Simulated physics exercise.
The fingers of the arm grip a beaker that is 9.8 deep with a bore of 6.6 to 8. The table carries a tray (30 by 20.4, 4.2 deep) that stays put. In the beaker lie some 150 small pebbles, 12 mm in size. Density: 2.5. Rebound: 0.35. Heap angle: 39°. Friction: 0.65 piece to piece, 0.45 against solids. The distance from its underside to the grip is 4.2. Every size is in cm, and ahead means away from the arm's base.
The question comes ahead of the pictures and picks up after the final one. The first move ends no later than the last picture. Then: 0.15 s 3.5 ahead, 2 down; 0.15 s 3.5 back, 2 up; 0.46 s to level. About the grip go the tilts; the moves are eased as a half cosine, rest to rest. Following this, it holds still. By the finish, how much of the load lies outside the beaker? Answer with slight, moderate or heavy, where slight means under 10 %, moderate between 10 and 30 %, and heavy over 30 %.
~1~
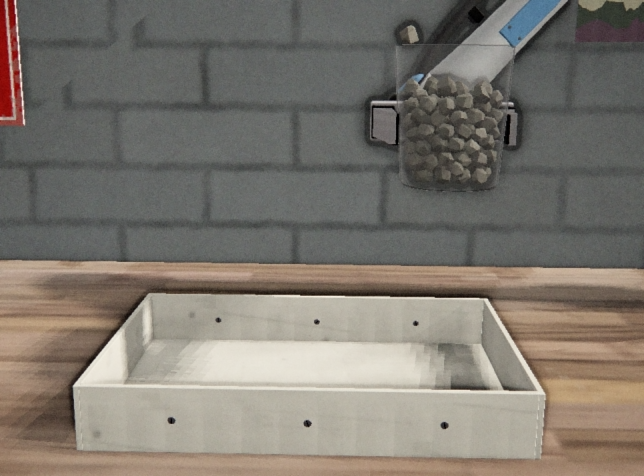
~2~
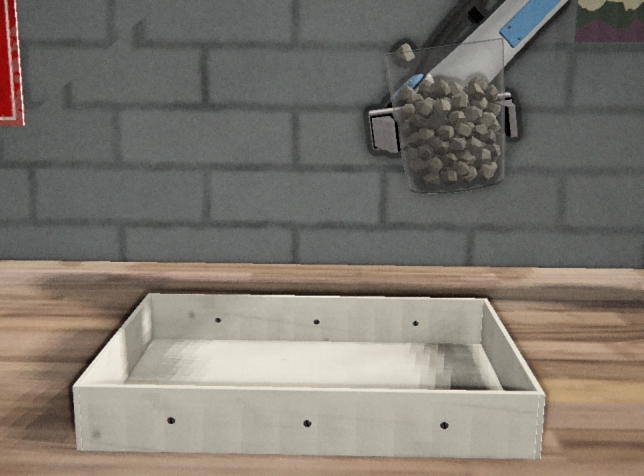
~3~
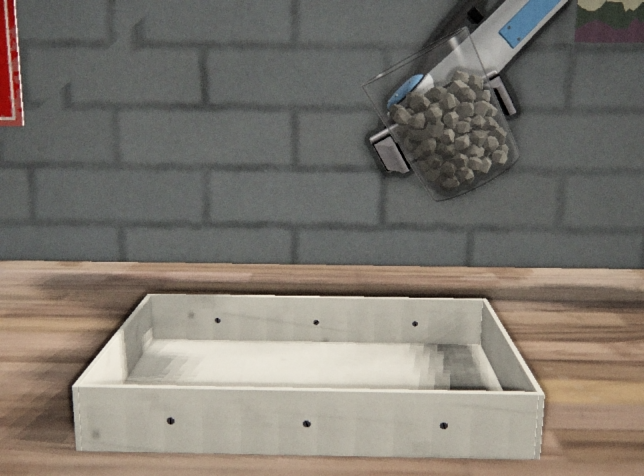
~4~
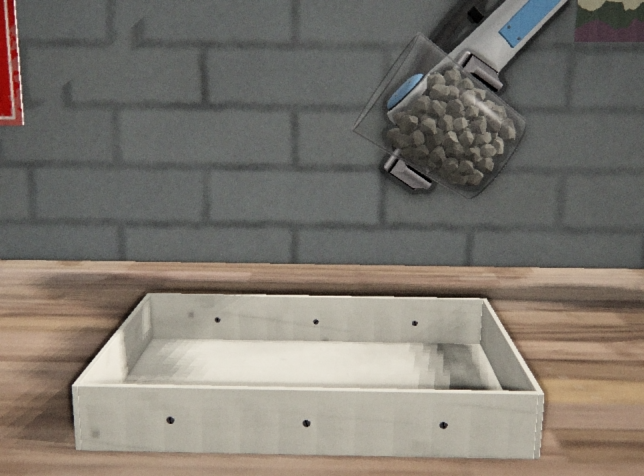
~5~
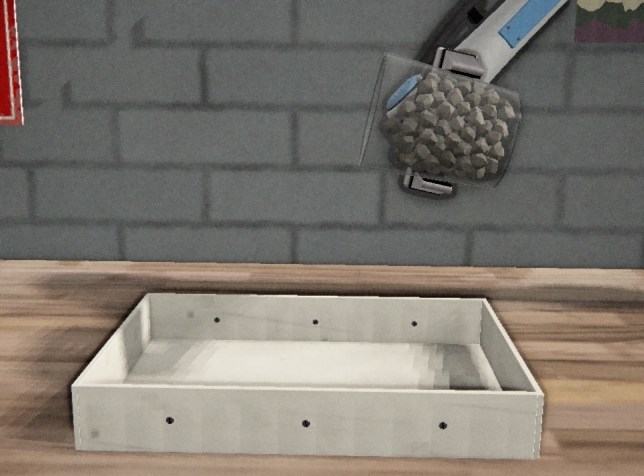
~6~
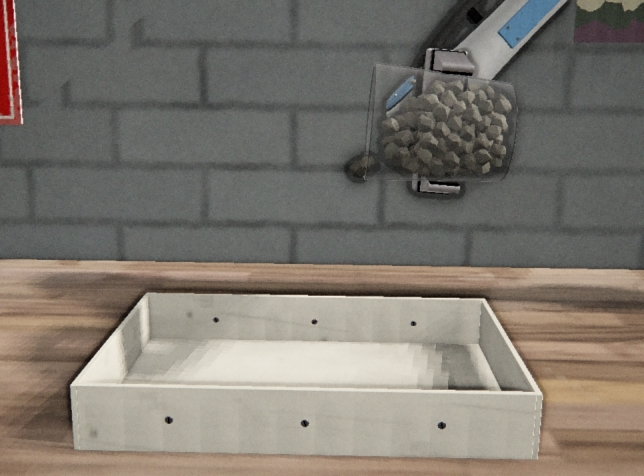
Moderate, between 10 and 30 %.
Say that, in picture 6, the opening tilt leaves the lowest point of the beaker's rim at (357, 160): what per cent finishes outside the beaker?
About 5 percent.
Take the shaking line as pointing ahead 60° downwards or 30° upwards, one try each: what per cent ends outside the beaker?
First try some 5 %, second try some 35 %.
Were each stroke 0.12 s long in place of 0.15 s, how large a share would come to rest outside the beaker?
25 %.
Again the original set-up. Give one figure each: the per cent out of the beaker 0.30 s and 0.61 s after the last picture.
I'd put it near 10 percent first and near 20 percent later.
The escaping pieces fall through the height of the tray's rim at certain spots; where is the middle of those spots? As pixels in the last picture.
Estimated centre around (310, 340) in pixels.
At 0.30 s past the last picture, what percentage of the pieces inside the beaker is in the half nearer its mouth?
Share in the mouth half: About 50 %.
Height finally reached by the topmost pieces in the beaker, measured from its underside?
Roughly 8.5 cm.
Then, 0.30 s later, tilted 86° forward, highest piece 22 above the table; 134 in the beaker, 6 in the tray, 11 in flight or on a rim.
Then, 0.61 s later, tilted 21° forward, highest piece 25 above the table; 122 in the beaker, 29 in the tray.
Then, 0.96 s later, level, highest piece 25 above the table; 122 in the beaker, 29 in the tray.
Then, 2.01 s later, level, highest piece 25 above the table; 122 in the beaker, 29 in the tray.
At rest, 122 in the beaker, 29 in the tray. That is 19 % outside the beaker.
